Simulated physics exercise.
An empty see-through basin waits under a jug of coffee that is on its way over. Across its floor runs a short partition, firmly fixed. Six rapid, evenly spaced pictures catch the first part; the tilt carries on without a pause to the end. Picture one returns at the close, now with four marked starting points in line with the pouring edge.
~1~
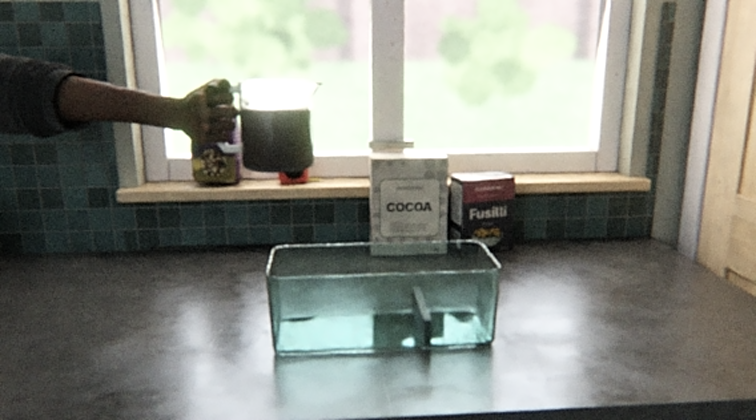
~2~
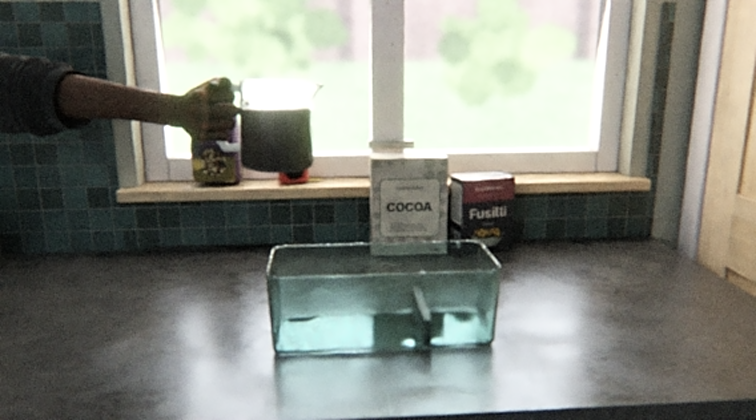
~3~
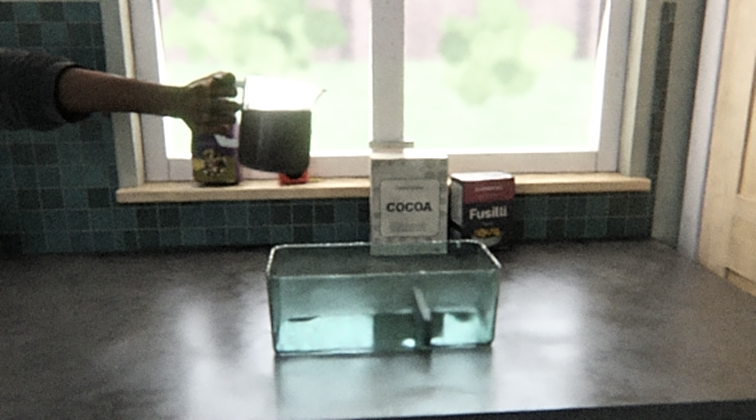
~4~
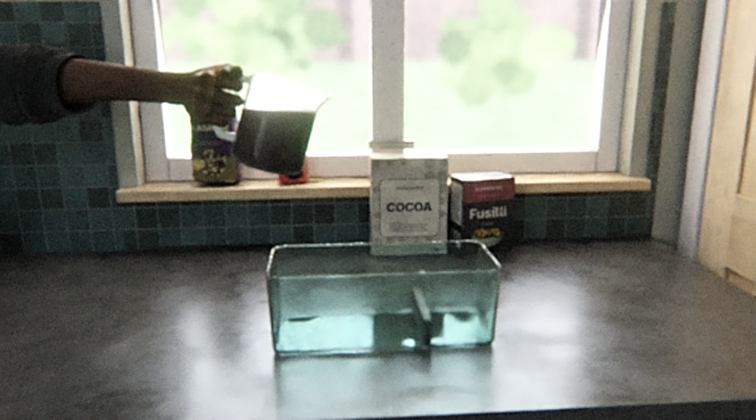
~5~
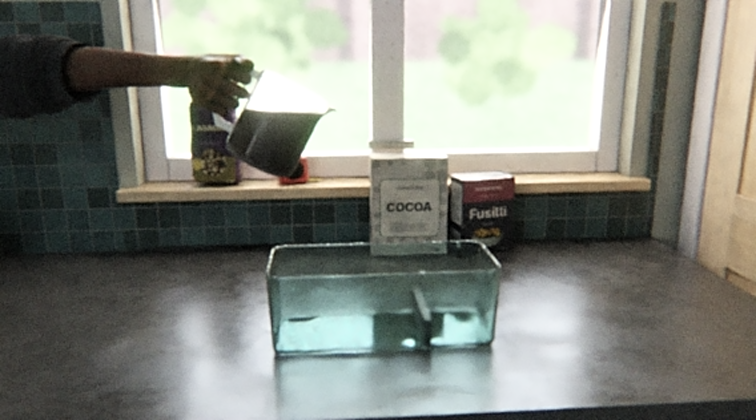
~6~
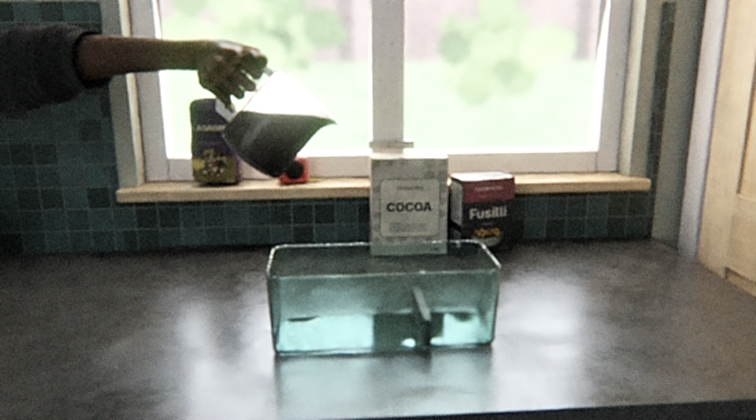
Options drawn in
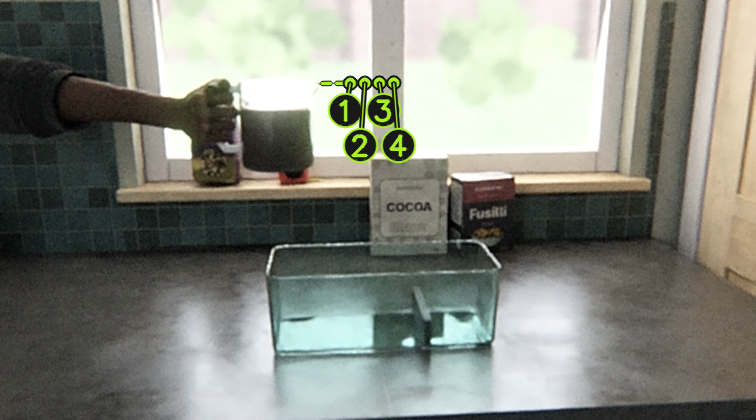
On a dark kitchen counter by a bright window, an empty see-through basin with a short partition sat still while a hand at the left held up a jug of coffee and steadily tilted it rightward.
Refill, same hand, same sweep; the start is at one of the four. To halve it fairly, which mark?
2 is best.
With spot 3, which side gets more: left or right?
The right one.
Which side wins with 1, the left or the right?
More ends on the left.
In lime, 1 at (350, 83); 2 at (364, 83); 3 at (379, 82); 4 at (393, 82).
With 1, about 84 % ends left of the wall and 11 % right of it; 6 % is lost outside.
With 2, about 53 % ends left of the wall and 45 % right of it.
With 3, about 29 % ends left of the wall and 68 % right of it; 3 % is lost outside.
With 4, about 23 % ends left of the wall and 71 % right of it; 5 % is lost outside.
